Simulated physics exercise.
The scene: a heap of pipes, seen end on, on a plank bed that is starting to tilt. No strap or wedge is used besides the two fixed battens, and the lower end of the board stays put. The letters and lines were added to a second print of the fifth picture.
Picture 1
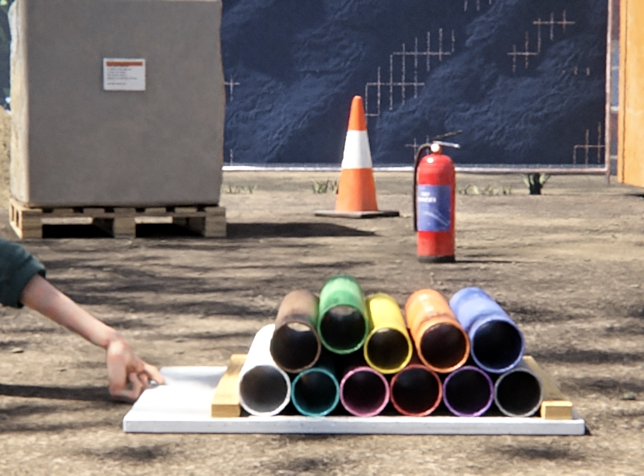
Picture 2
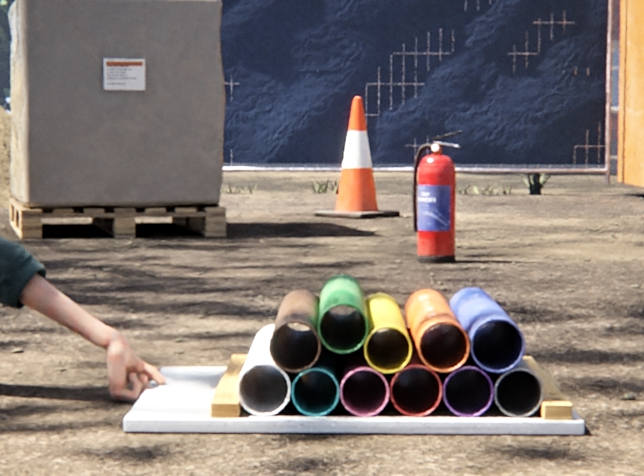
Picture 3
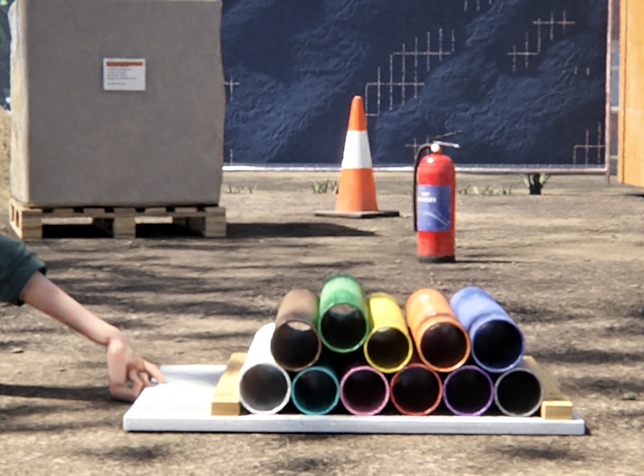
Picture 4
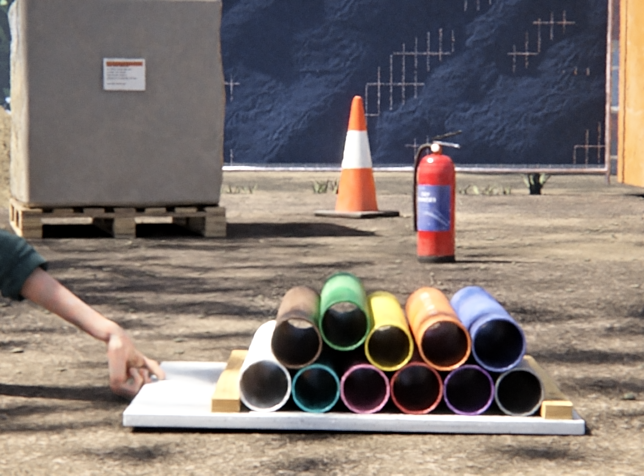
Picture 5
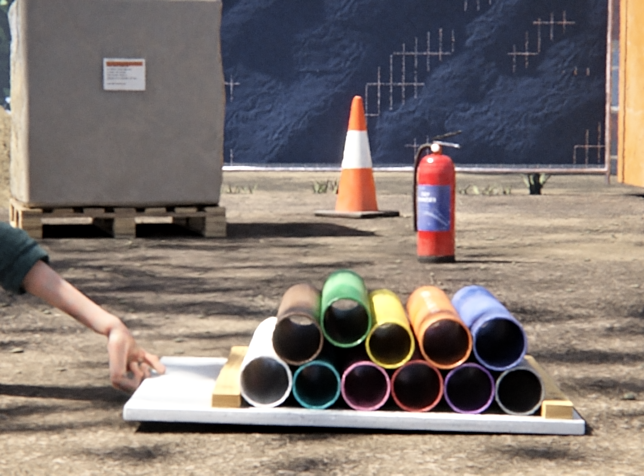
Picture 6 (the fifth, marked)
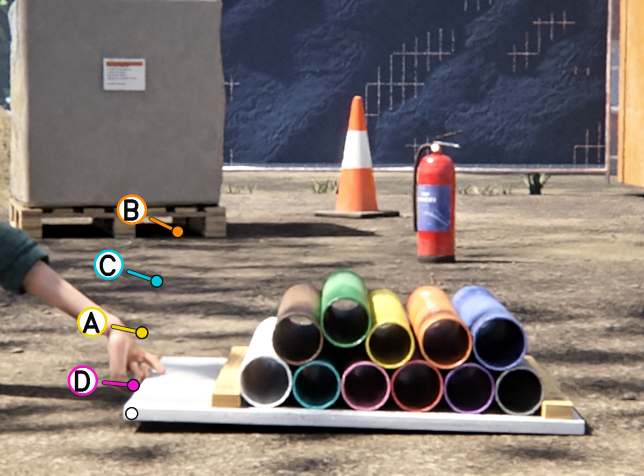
A hand slightly raises the left end of a white board holding stacked colourful pipes.
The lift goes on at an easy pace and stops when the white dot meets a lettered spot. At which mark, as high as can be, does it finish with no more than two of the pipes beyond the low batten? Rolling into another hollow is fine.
The last mark within the limit is C.
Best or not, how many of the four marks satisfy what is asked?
The number is three.
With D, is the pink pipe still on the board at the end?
Yes, with D.
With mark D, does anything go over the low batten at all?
At D: No.
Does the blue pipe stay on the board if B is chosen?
No.
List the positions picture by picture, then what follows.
The first picture shows purple pipe (468, 392); grey pipe (519, 393); orange pipe (444, 347).
The second picture shows orange pipe (444, 347); brown pipe (295, 347).
The third picture shows board (352, 390); white pipe (264, 388); turquoise pipe (316, 391); red pipe (416, 390).
The fourth picture shows board (352, 387); white pipe (264, 385); turquoise pipe (316, 389).
The fifth picture shows board (353, 385); white pipe (265, 381); turquoise pipe (317, 385).
On the marked copy, A at (142, 333); B at (178, 232); C at (157, 281); D at (133, 385); the white dot at (132, 413).
Taking C. A third of the way, board at 14°.
Two thirds of the way, board at 19°.
When it is over, board at 19°, none over the low batten.
As for the rest, A none over the low batten; B five over the low batten; D none over the low batten.
